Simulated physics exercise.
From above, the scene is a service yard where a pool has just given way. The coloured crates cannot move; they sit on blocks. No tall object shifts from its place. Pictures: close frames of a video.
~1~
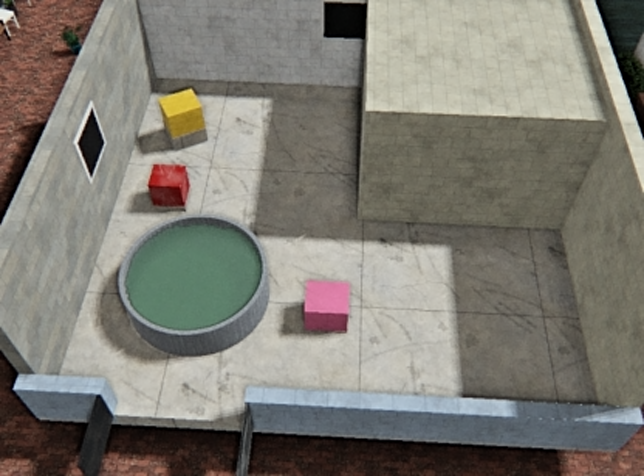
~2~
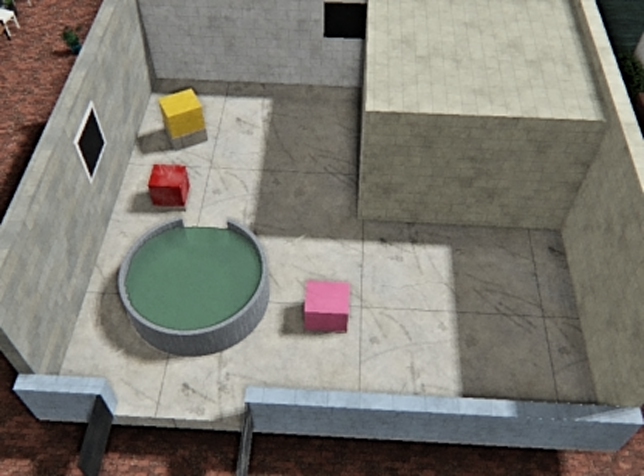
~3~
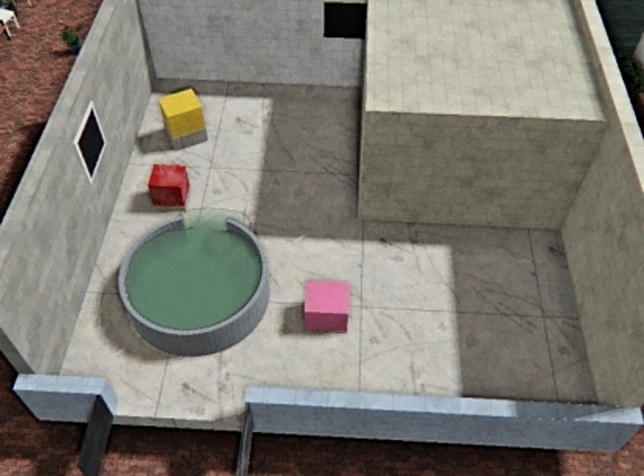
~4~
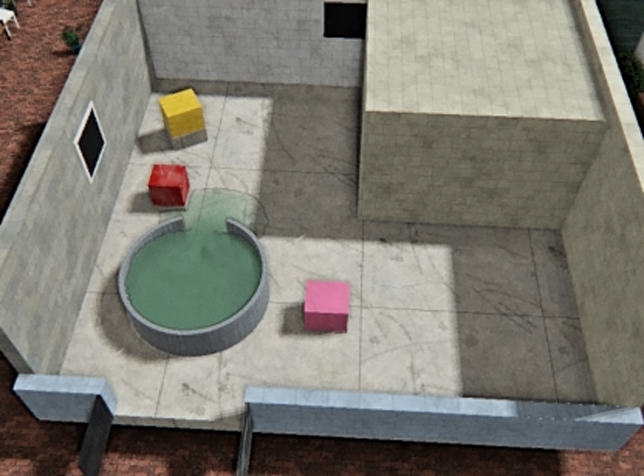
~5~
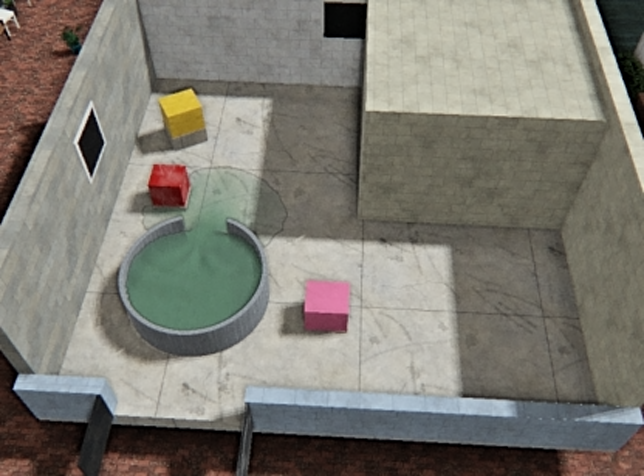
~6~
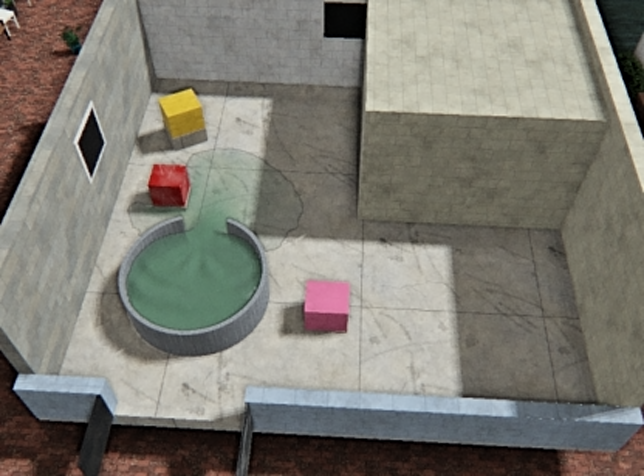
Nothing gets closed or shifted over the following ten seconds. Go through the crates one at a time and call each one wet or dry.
The yellow crate is dry. The red crate is wet. The pink crate is wet.
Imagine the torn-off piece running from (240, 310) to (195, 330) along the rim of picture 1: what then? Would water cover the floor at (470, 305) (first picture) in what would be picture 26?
At that spot: Swamped.
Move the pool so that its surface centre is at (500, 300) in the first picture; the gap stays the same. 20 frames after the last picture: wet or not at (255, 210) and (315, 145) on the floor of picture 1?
In order: Inundated and bone-dry.
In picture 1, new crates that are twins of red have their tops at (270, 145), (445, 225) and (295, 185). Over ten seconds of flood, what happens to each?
In the listed order, the first crate gets reached, the second remains untouched, while the third gets reached.
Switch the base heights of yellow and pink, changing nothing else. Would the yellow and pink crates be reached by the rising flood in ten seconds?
Briefly, the yellow crate is inundated and the pink crate is left untouched.
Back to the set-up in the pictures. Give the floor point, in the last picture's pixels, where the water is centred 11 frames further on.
I'd put it at around (215, 238).
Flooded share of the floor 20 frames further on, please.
Around 45 percent, give or take.
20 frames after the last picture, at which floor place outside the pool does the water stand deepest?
Around (345, 90).
A moment on, water covers 25 % of the floor; the yellow crate water round its plinth, the red crate water round its plinth, the pink crate not reached.
Next, water covers 35 % of the floor; the yellow crate water round its plinth, the red crate water round its plinth, the pink crate not reached.
Then, water covers 45 % of the floor; the yellow crate water round its plinth, the red crate water round its plinth, the pink crate not reached.
Later, water covers 55 % of the floor; the yellow crate water round its plinth, the red crate water round its plinth, the pink crate not reached.
In the end, water covers 80 % of the floor; the yellow crate stayed above the water, the red crate was topped, the pink crate was topped.
